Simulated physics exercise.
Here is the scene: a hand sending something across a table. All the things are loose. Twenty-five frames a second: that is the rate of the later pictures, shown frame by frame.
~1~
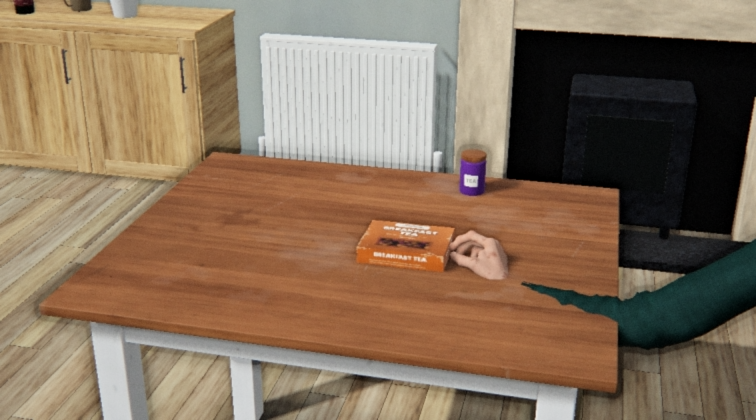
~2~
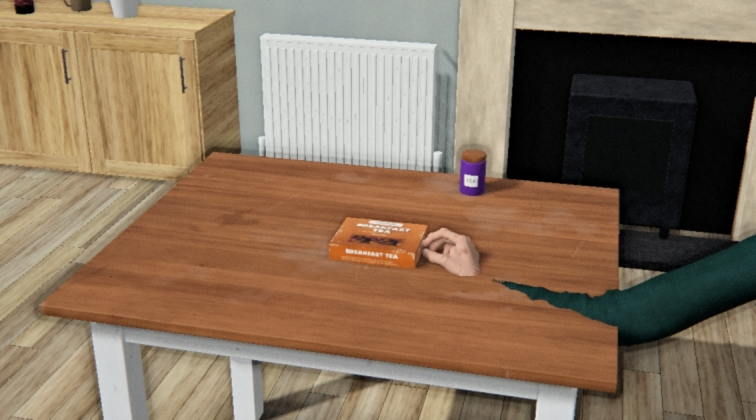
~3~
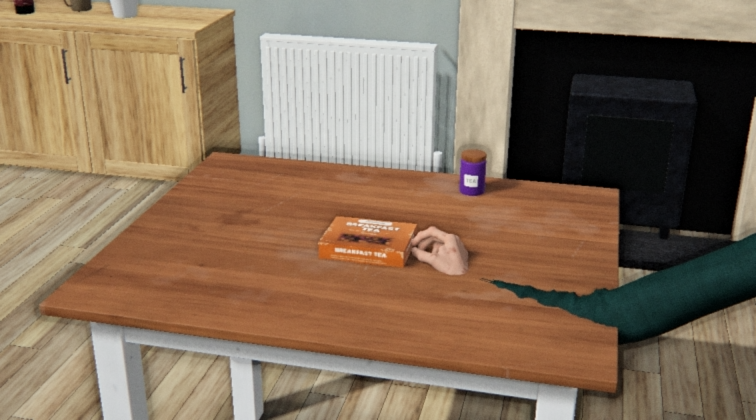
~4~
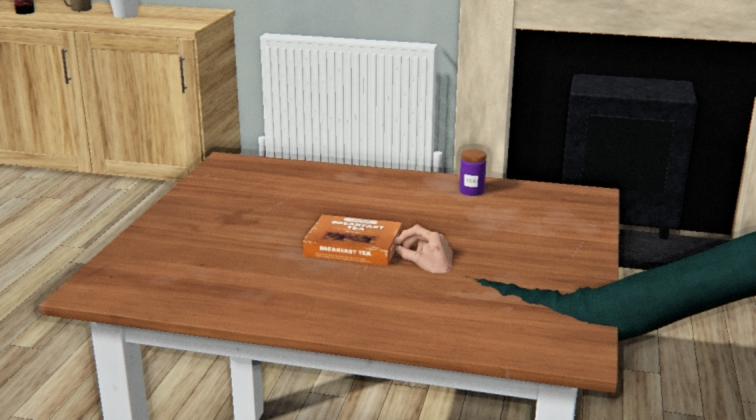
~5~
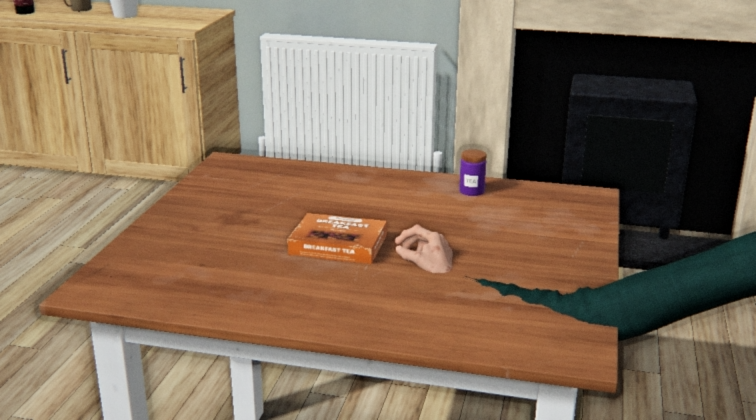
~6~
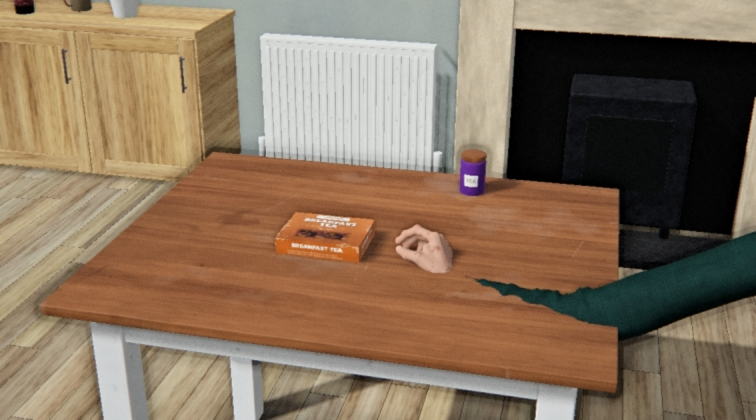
An orange tea packet being pushed leftward across a wooden table by a hand, then sliding a little farther left without it.
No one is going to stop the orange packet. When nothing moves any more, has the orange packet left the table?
No, it is still on the table.
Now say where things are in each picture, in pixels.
The first frame shows under the hand; orange packet (407, 245).
The second frame shows under the hand; orange packet (380, 242).
The third frame shows under the hand; orange packet (368, 241).
The fourth frame shows orange packet (354, 239).
The fifth frame shows orange packet (338, 238) shifted a little.
The sixth frame shows orange packet (326, 236) shifted a little.
Then, 0.10 s on from there, orange packet shifted a little near (311, 235).
Then, 0.20 s on from there, orange packet resting near (310, 235).
In the end, moved from the start, orange packet. At the end, from the last picture's camera, orange packet near (310, 235).
